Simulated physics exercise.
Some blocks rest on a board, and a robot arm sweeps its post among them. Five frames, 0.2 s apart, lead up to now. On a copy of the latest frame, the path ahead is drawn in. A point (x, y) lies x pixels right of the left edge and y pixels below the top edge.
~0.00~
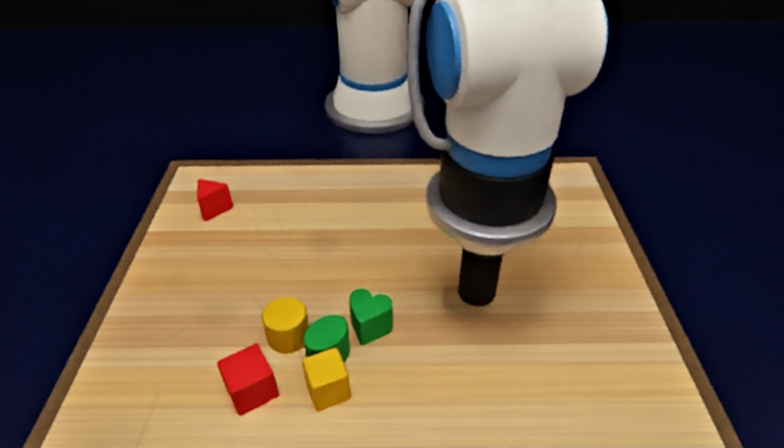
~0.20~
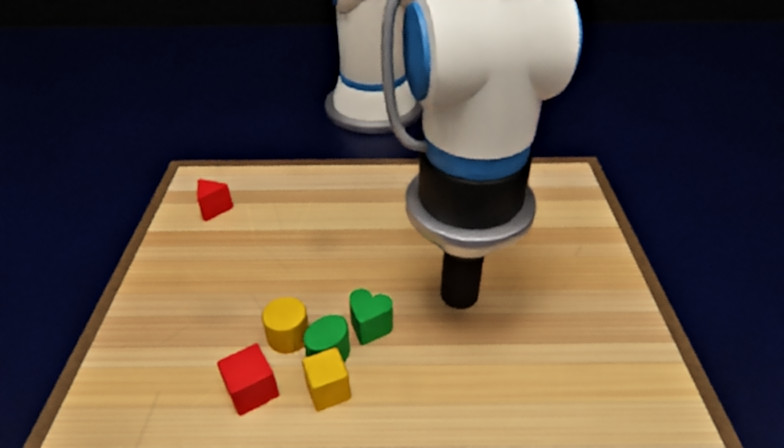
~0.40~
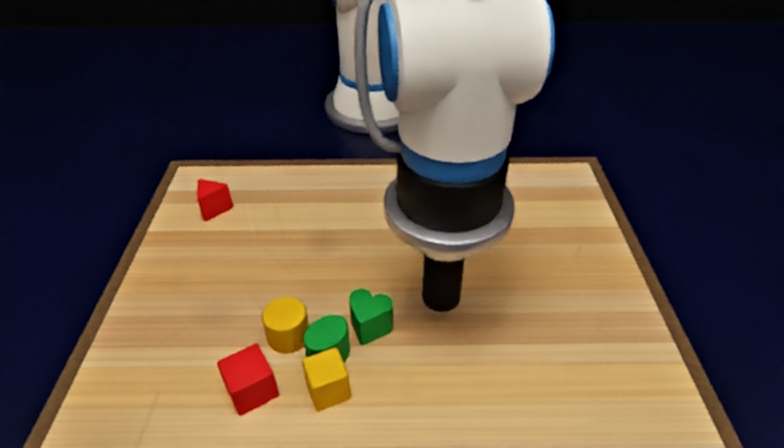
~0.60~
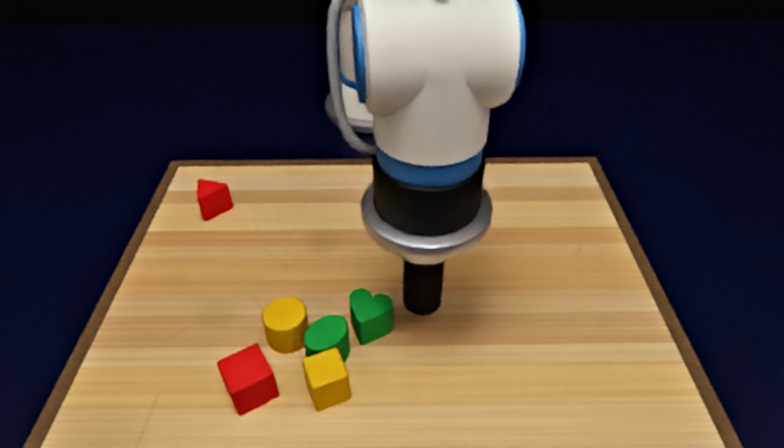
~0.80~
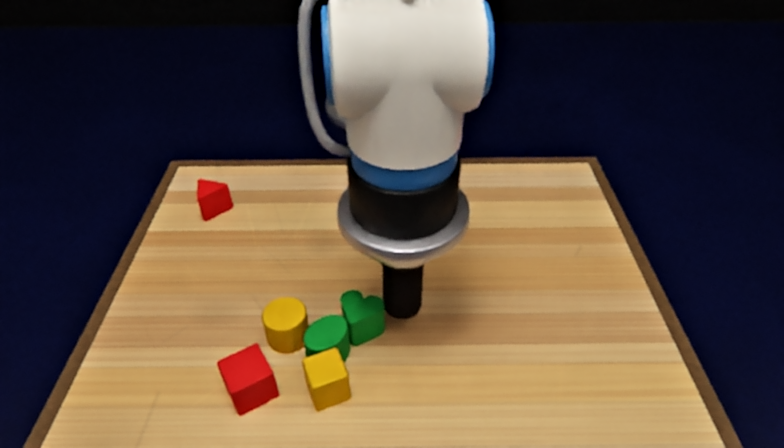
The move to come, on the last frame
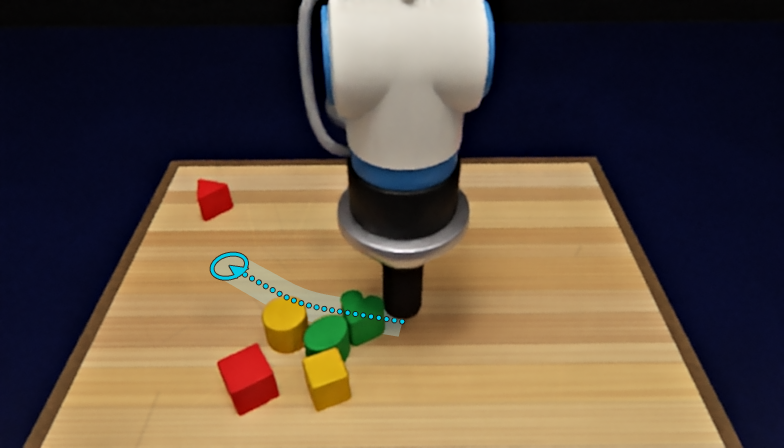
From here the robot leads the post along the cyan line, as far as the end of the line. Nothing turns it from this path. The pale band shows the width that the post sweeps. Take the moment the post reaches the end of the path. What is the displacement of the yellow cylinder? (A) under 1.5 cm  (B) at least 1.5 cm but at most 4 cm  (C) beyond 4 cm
Option C.
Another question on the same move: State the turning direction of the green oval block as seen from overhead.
Overhead view: Anti-clockwise.
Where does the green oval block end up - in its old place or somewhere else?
It will be nudged away from its spot.
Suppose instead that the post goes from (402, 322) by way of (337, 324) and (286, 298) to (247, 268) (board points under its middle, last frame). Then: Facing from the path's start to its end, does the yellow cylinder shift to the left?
It seems so.
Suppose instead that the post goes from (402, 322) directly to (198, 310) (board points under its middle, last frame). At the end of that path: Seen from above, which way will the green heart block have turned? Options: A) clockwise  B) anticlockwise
Correct choice: B.
The line goes from (402, 322) through (335, 311) and (276, 292) to (229, 266).
What follows on the original path. One third of the way, post (332, 293); yellow cylinder (252, 320); green oval block (291, 342), turned 55° anticlockwise; green heart block (292, 303), turned 35° anticlockwise.
Two thirds of the way, post (272, 275); yellow cylinder (229, 331); green oval block (291, 342), turned 55° anticlockwise; green heart block (251, 296), turned 100° anticlockwise.
At the end, post (224, 249); yellow cylinder (229, 331); yellow four-sided block unmoved; green oval block (291, 342), turned 55° anticlockwise; green heart block (251, 296), turned 100° anticlockwise.
